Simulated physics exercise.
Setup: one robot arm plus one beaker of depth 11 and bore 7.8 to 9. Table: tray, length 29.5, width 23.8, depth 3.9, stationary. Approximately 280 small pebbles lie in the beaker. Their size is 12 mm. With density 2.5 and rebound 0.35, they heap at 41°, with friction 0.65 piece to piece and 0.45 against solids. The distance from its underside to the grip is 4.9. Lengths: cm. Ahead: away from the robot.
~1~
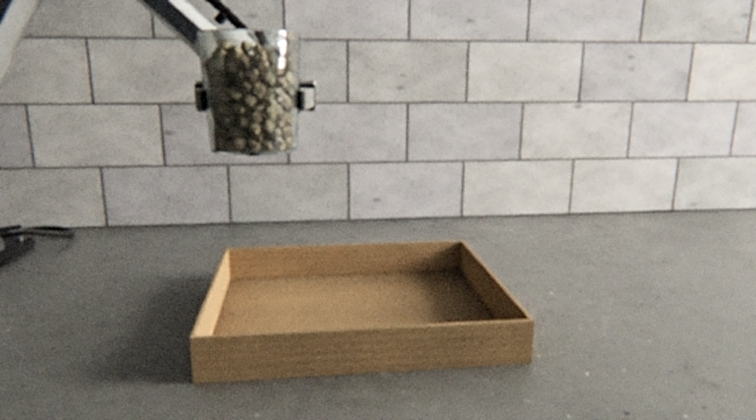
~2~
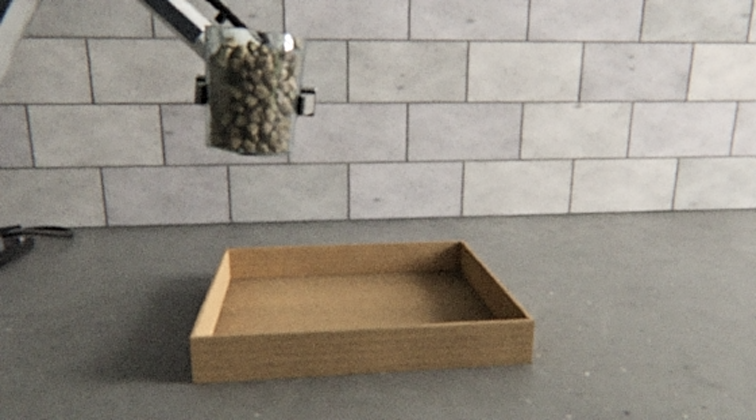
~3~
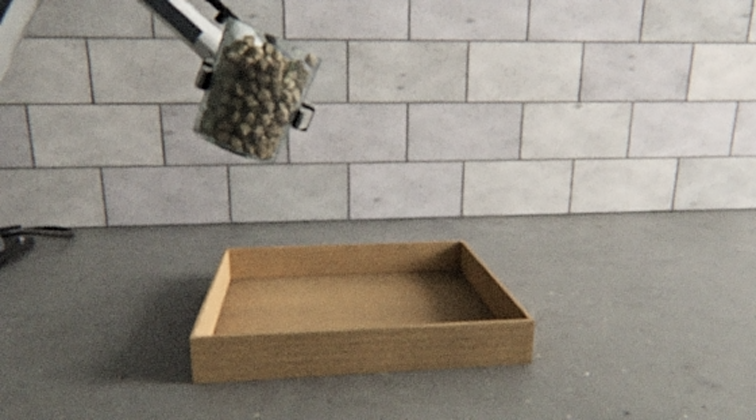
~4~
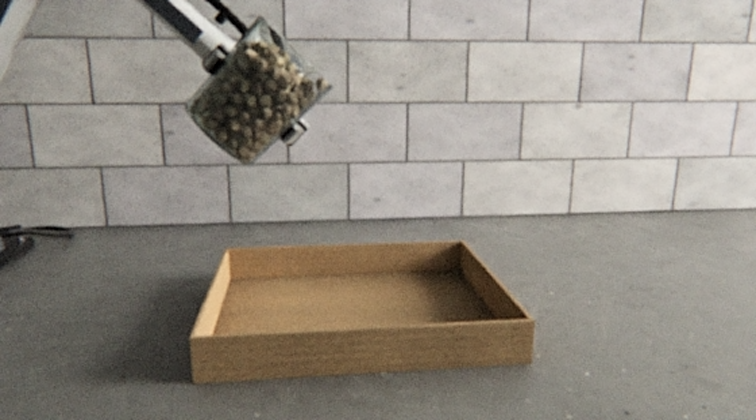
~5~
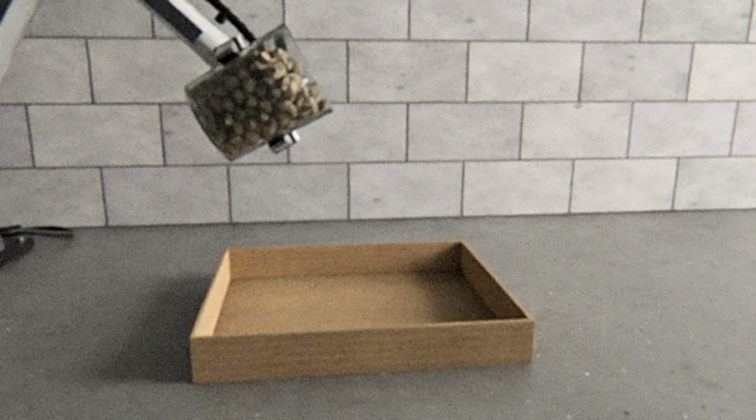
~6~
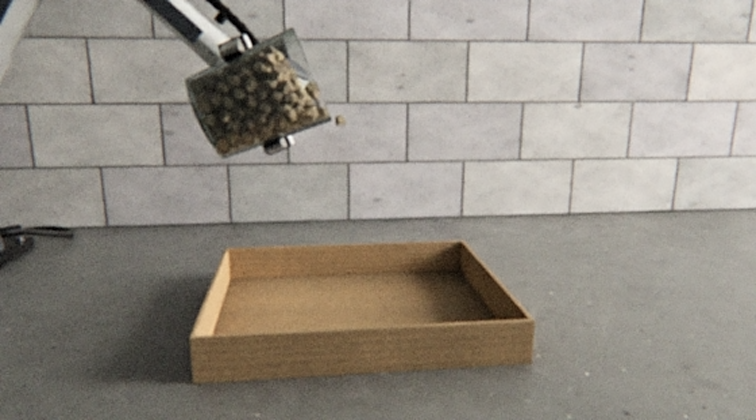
A clear beaker full of small pebbles tilts right in a robot arm's grip, and one pebble drops out.
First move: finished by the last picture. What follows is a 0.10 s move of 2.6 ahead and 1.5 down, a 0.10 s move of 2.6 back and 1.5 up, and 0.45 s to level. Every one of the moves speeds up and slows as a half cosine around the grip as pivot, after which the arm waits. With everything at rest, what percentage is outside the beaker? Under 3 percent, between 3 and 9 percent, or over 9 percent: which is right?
The right one is between 3 and 9 percent.
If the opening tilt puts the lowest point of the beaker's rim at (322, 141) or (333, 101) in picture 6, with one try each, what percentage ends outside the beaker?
Near 25 and 0 in a hundred.
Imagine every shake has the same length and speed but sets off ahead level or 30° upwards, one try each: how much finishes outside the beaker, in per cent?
You'd get about 15 per cent with the first setting and about 20 per cent with the second.
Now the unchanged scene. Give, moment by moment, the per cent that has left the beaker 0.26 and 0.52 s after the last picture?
Around 5 % and around 5 %.
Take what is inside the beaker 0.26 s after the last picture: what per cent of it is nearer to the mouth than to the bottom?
About 45 percent.
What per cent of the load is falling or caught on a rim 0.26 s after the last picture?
Roughly 3 percent.
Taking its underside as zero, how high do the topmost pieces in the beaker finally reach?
Around 11.0 cm up.
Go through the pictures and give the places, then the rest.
In the first frame, beaker middle at (252, 94), level; upper third of the load around (250, 68), from x 210 to 290, top at y 40; 284 in the beaker.
In the second frame, beaker middle at (253, 94), tilted 6° forward; upper third of the load around (252, 69), from x 215 to 295, top at y 45.
In the third frame, beaker middle at (255, 94), tilted 23° forward; upper third of the load around (255, 70), from x 205 to 310, top at y 45.
In the fourth frame, beaker middle at (257, 95), tilted 44° forward; upper third of the load around (259, 74), from x 200 to 320, top at y 50.
In the fifth frame, beaker middle at (258, 97), tilted 62° forward; upper third of the load around (260, 77), from x 200 to 320, top at y 50.
In the sixth frame, beaker middle at (258, 98), tilted 68° forward; upper third of the load around (258, 79), from x 200 to 340, top at y 55; 283 in the beaker, 1 in flight or on a rim.
Then, 0.26 s later, tilted 65° forward, highest piece 27 above the table; 275 in the beaker, 1 in the tray, 8 in flight or on a rim.
Then, 0.52 s later, tilted 13° forward, highest piece 29 above the table; 271 in the beaker, 13 in the tray.
Then, 0.85 s later, level, highest piece 29 above the table; 271 in the beaker, 13 in the tray.
Then, 1.90 s later, level, highest piece 29 above the table; 271 in the beaker, 13 in the tray.
At rest, 271 in the beaker, 13 in the tray. That is 5 % outside the beaker.
